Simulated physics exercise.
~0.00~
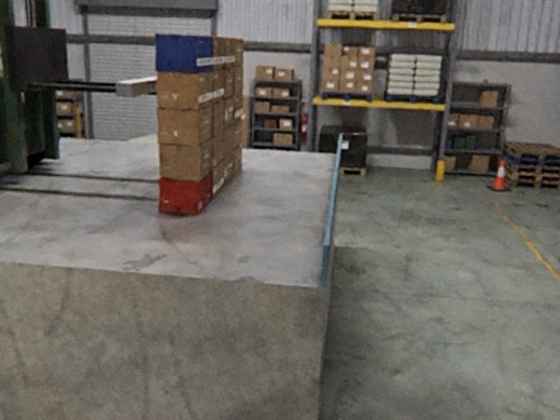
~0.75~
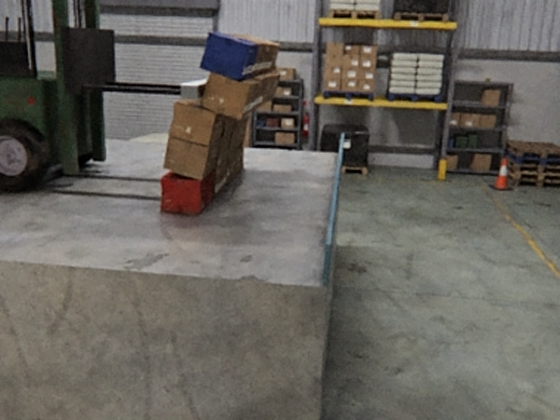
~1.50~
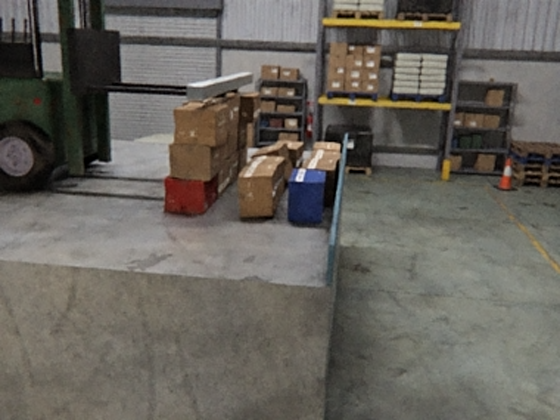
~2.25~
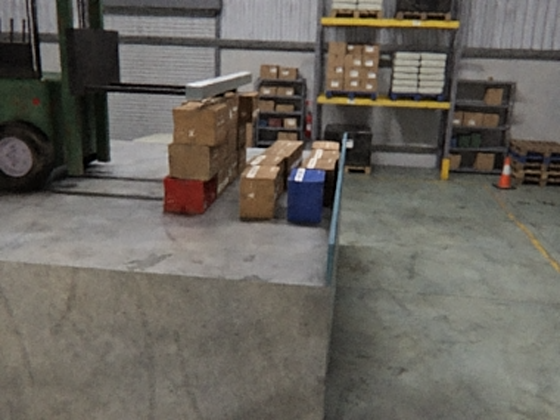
Stacked cartons toppling rightward as a forklift pushes a beam into them, several landing by the deck's edge, the red one staying put.
